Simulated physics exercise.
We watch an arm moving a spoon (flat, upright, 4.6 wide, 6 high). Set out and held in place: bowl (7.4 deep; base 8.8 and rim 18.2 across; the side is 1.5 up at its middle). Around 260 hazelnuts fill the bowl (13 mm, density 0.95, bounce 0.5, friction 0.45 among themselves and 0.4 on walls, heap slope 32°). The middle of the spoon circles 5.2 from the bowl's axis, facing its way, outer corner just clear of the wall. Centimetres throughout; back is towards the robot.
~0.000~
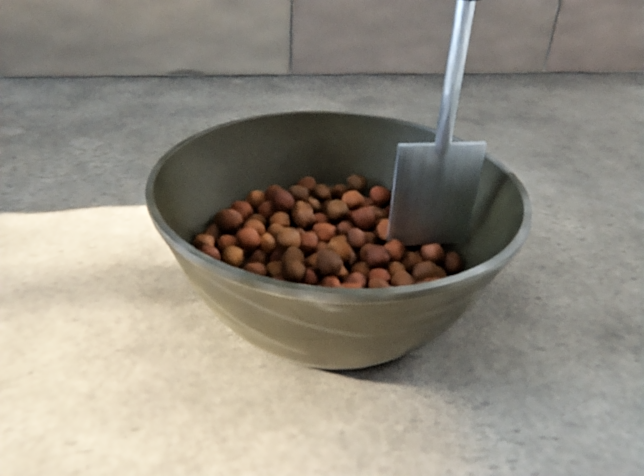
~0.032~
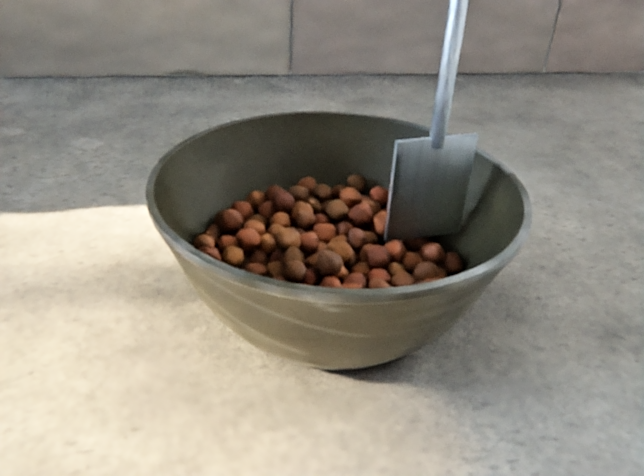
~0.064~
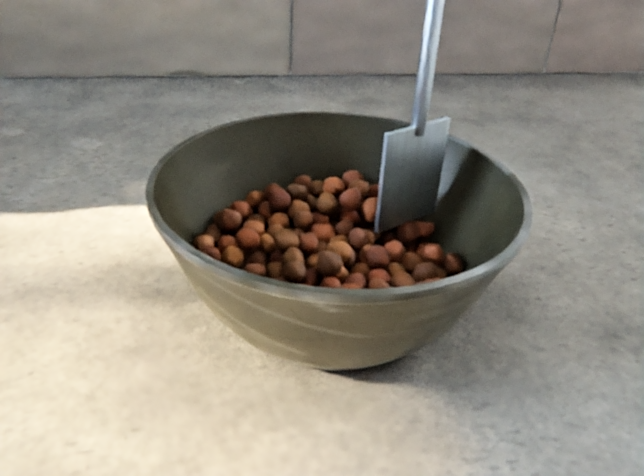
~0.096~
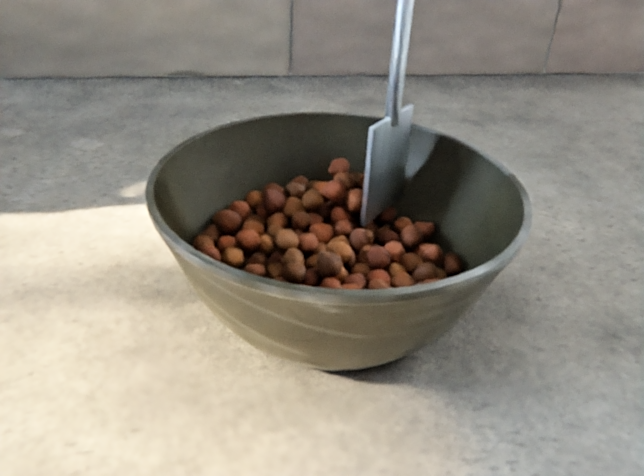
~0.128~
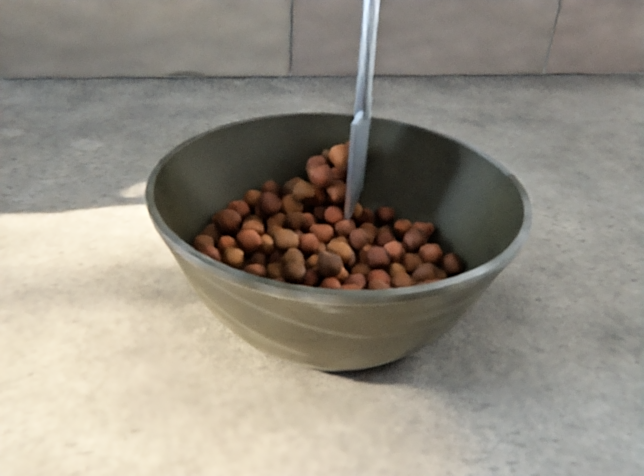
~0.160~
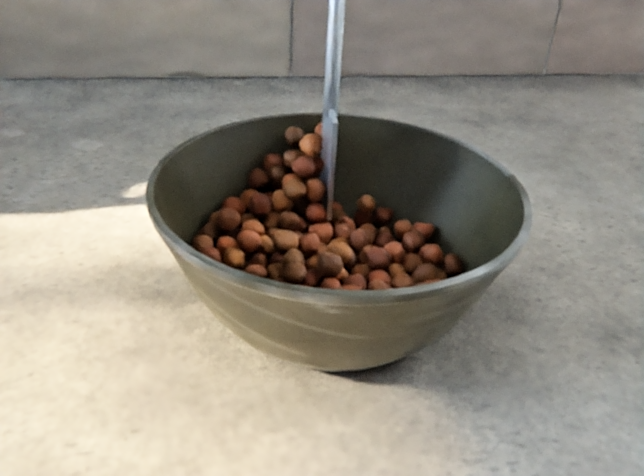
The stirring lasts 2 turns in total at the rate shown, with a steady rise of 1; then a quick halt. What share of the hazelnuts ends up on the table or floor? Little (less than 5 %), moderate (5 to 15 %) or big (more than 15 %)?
Share on the table or floor: Moderate (5 to 15 %).
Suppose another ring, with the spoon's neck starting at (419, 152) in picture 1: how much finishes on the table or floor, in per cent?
About 15 per cent.
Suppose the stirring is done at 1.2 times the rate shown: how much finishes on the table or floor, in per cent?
Some 15 per cent.
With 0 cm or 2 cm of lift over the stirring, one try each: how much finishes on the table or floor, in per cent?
About 20 and 5 per cent.
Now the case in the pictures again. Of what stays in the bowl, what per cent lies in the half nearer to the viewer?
Roughly 45 per cent.
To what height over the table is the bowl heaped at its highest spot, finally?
Roughly 5.5 cm.
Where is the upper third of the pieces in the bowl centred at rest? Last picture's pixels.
At about (354, 240).
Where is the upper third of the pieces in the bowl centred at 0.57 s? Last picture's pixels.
Near (433, 240).
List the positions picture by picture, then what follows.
The first frame shows the spoon neck at (447, 115), 0° round; upper third of the load around (323, 245), from x 205 to 450, top at y 185; 260 in the bowl.
The second frame shows the spoon neck at (442, 110), 8° round; upper third of the load around (323, 245), from x 205 to 450, top at y 185.
The third frame shows the spoon neck at (422, 98), 27° round; upper third of the load around (322, 245), from x 205 to 450, top at y 180.
The fourth frame shows the spoon neck at (395, 89), 46° round; upper third of the load around (321, 246), from x 205 to 450, top at y 170.
The fifth frame shows the spoon neck at (365, 83), 66° round; upper third of the load around (317, 244), from x 205 to 450, top at y 150.
The sixth frame shows the spoon neck at (332, 81), 86° round; upper third of the load around (298, 241), from x 205 to 450, top at y 135; 260 in the bowl.
After 0.57 s, 335° round, highest piece 9 above the table; 245 in the bowl, 8 on the table or floor, 7 in flight or on the tool.
After 0.97 s, 223° round, highest piece 9 above the table; 241 in the bowl, 19 on the table or floor.
After 1.38 s, 0° round, highest piece 6 above the table; 237 in the bowl, 23 on the table or floor.
After 2.08 s, 0° round, highest piece 6 above the table; 237 in the bowl, 23 on the table or floor.
In the end, 237 in the bowl, 23 on the table or floor. That is 9 % on the table or floor.
